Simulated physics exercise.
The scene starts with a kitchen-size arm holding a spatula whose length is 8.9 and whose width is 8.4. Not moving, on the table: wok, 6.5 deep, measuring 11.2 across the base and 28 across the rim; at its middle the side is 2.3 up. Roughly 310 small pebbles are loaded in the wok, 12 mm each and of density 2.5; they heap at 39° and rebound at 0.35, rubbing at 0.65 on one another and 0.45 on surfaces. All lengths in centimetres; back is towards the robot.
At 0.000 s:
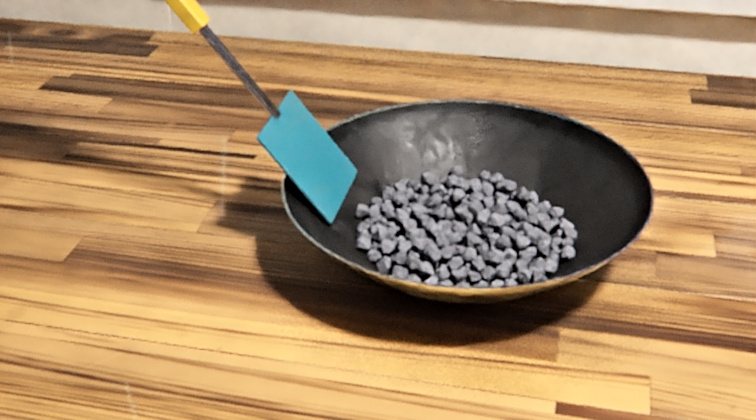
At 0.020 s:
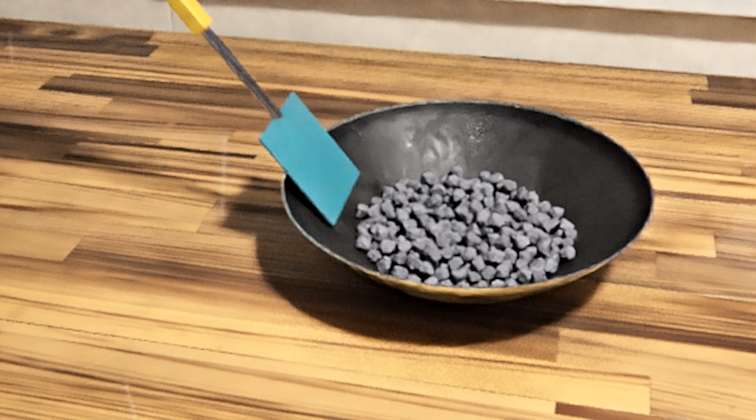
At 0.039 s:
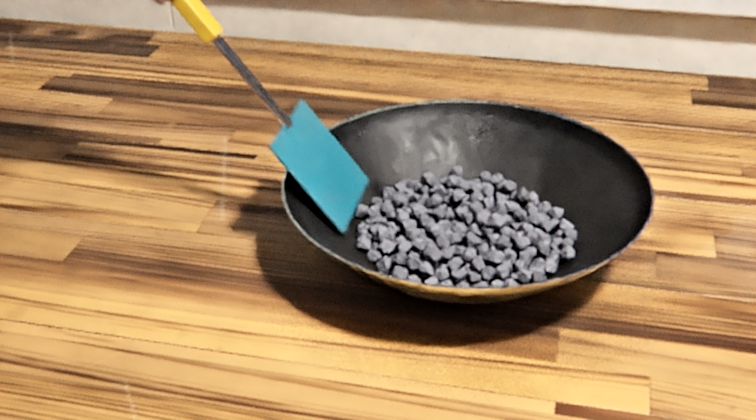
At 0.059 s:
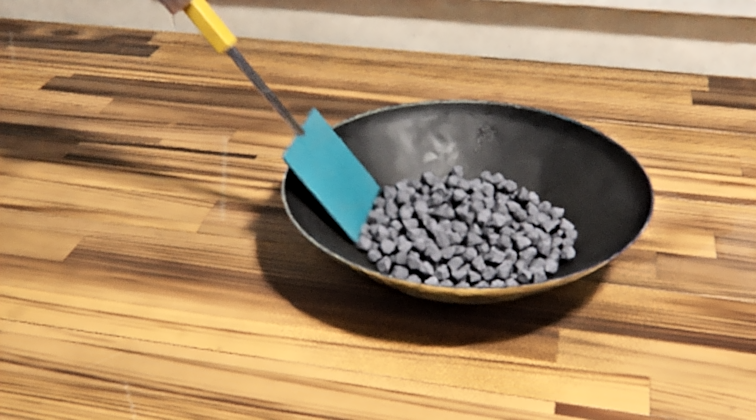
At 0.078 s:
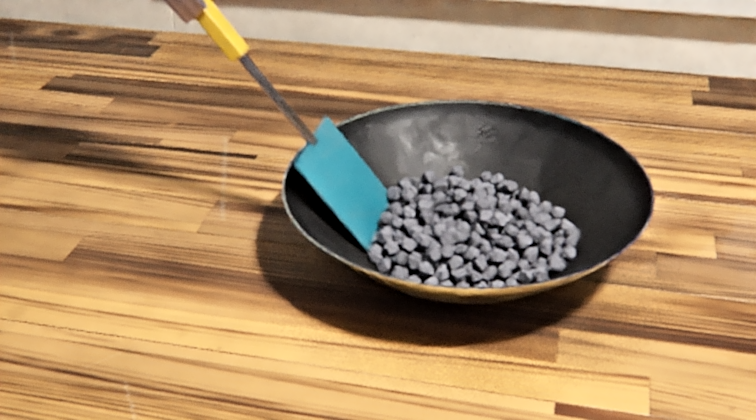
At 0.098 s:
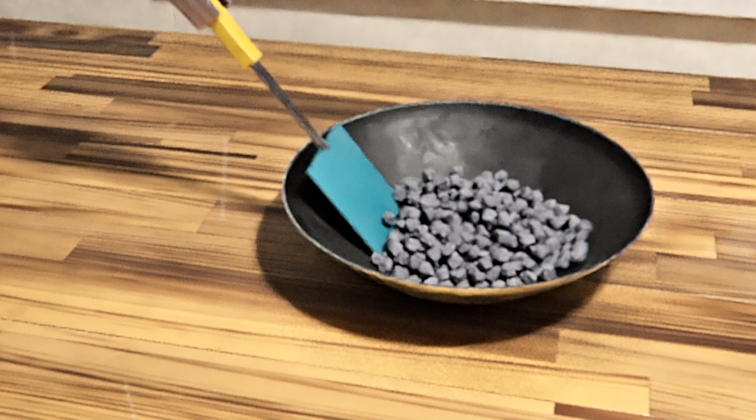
On a striped wooden table, a teal spatula with a yellow handle dipped into the left side of a black wok and slid a short way right, nudging the heap of small gray pebbles.
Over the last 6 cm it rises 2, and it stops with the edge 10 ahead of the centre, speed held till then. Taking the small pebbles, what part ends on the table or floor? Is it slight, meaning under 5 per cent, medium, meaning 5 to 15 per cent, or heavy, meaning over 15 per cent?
It is heavy, over 15 per cent.
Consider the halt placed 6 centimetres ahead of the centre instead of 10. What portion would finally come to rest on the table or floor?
In that case around 5 per cent.
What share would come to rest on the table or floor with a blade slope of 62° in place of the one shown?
Then roughly 45 percent.
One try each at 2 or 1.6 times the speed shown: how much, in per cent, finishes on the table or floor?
Estimates in order: 55 per cent, 55 per cent.
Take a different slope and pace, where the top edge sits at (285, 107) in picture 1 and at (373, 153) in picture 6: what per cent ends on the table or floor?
Roughly 55 percent ends up there.
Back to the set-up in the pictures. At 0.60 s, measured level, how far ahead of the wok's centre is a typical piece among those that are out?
Roughly 20 centimetres ahead.
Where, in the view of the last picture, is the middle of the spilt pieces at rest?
Near pixel (728, 275).
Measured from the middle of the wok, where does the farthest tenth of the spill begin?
I reckon it's some 25 centimetres.
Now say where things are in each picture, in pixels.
The first picture shows spatula top edge at (274, 113), sloping 52°; upper third of the load around (464, 221), from x 360 to 570, top at y 170; 314 in the wok.
The second picture shows spatula top edge at (276, 115), sloping 52°; upper third of the load around (464, 221), from x 360 to 570, top at y 170.
The third picture shows spatula top edge at (286, 122), sloping 52°; upper third of the load around (464, 221), from x 360 to 570, top at y 170.
The fourth picture shows spatula top edge at (299, 131), sloping 52°; upper third of the load around (462, 222), from x 365 to 570, top at y 170.
The fifth picture shows spatula top edge at (311, 139), sloping 52°; upper third of the load around (471, 224), from x 375 to 570, top at y 170.
The sixth picture shows spatula top edge at (323, 146), sloping 52°; upper third of the load around (481, 220), from x 375 to 585, top at y 170; 314 in the wok.
By 0.22 s, sloping 52°, highest piece 7 above the table; 314 in the wok.
By 0.34 s, sloping 52°, highest piece 9 above the table; 304 in the wok, 10 on the blade or in flight.
By 0.60 s, sloping 52°, highest piece 8 above the table; 189 in the wok, 122 on the table or floor, 3 on the blade or in flight.
By 1.65 s, sloping 52°, highest piece 7 above the table; 187 in the wok, 127 on the table or floor.
Final count, 187 in the wok, 127 on the table or floor. That is 40 % on the table or floor.
